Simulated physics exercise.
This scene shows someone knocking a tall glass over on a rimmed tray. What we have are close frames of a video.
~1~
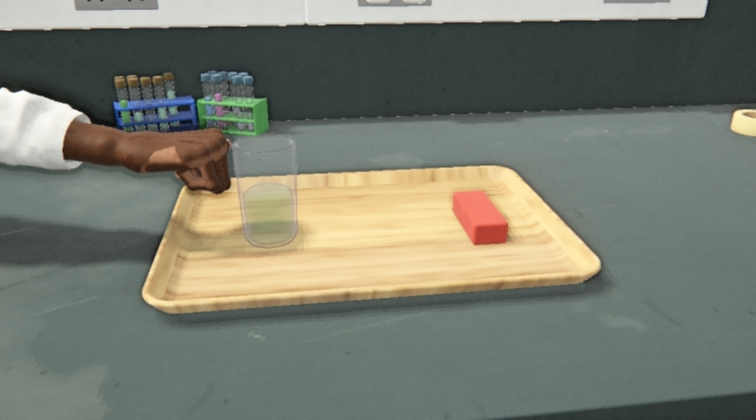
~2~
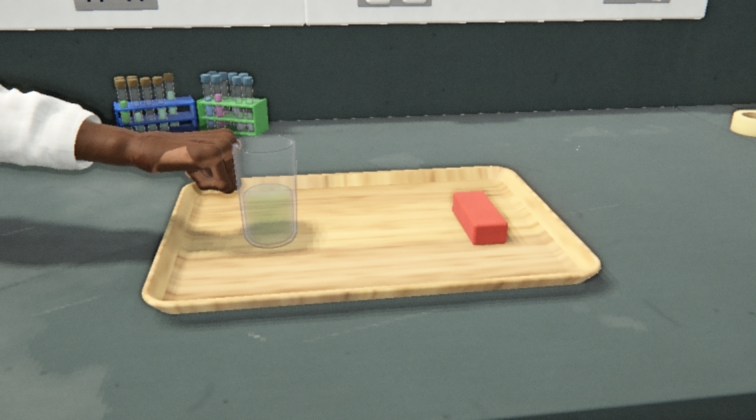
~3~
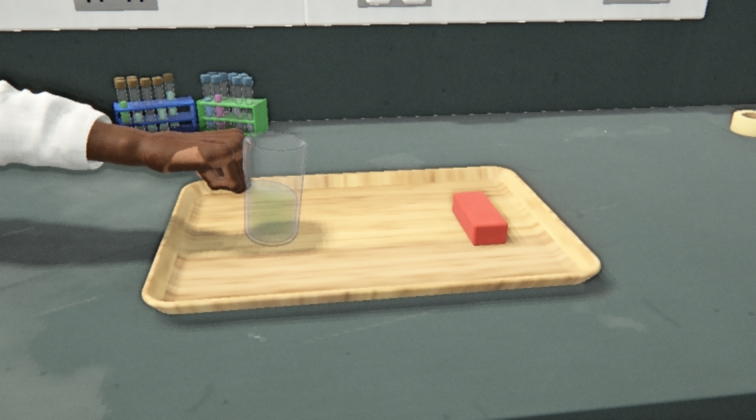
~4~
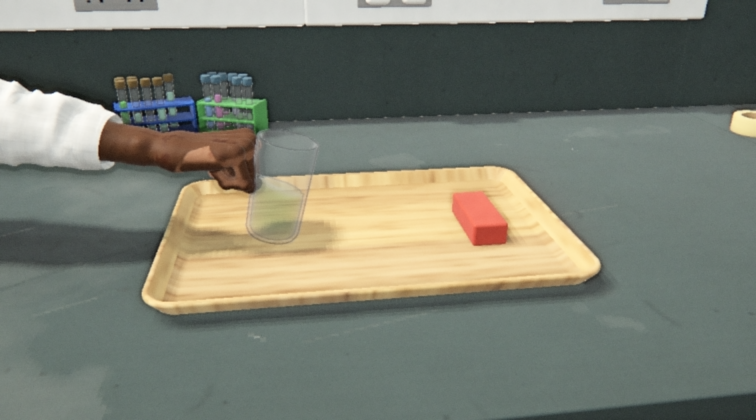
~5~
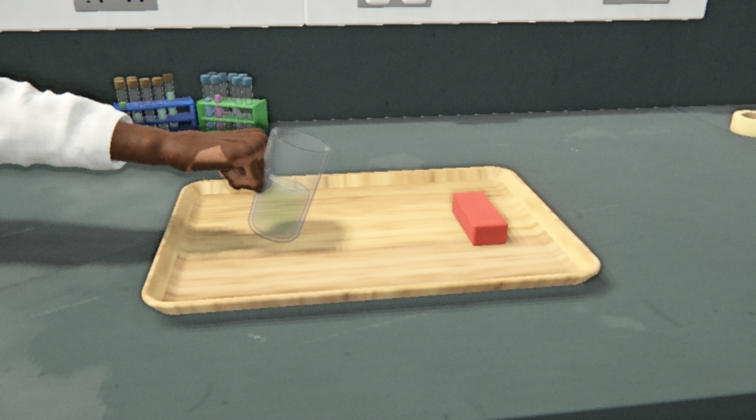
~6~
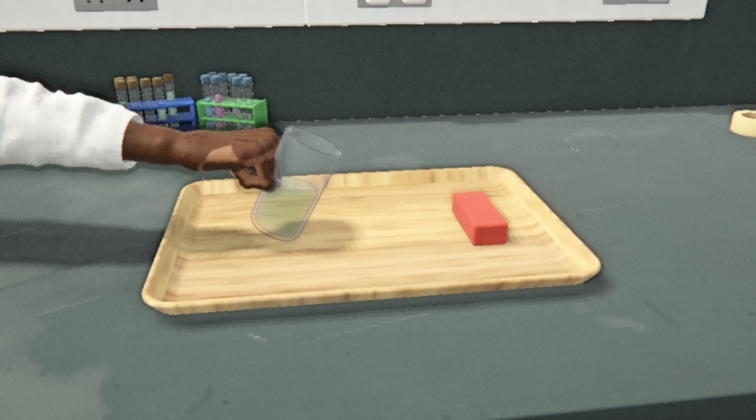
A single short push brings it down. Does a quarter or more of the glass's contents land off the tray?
No, tray loses under a quarter.
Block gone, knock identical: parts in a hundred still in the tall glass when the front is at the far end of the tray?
Roughly 55 per cent.
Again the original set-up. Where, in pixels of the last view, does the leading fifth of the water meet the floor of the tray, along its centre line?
About (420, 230).
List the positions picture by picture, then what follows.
It leans 0°; its right rim is at (293, 143); the water meets the walls at (243, 191) and (293, 188); the tray's far rim is at (549, 210); a block is fixed to the tray further along, in the first frame.
It leans 0°; its right rim is at (294, 144); the water meets the walls at (243, 192) and (293, 189), in the second frame.
It leans 6°; its right rim is at (305, 145); the water meets the walls at (248, 181) and (294, 190), in the third frame.
It leans 13°; its right rim is at (317, 146); the water meets the walls at (256, 172) and (305, 192), in the fourth frame.
It leans 20°; its right rim is at (329, 149); the water meets the walls at (261, 182) and (311, 188), in the fifth frame.
It leans 27°; its right rim is at (340, 154); the water meets the walls at (264, 186) and (318, 186), in the sixth frame.
A moment on, the tall glass is falling and 100 per cent is in the glass, 0 on the tray and 0 above or beyond its rim.
Next, the tall glass lies on its side and 86 per cent is in the glass, 10 on the tray and 5 above or beyond its rim.
Then the tall glass lies on its side and 42 per cent is in the glass, 47 on the tray and 11 above or beyond its rim.
Later the tall glass lies on its side and 23 per cent is in the glass, 75 on the tray and 2 above or beyond its rim.
At rest 98 per cent is held by tray and glass, 2 is off the tray.
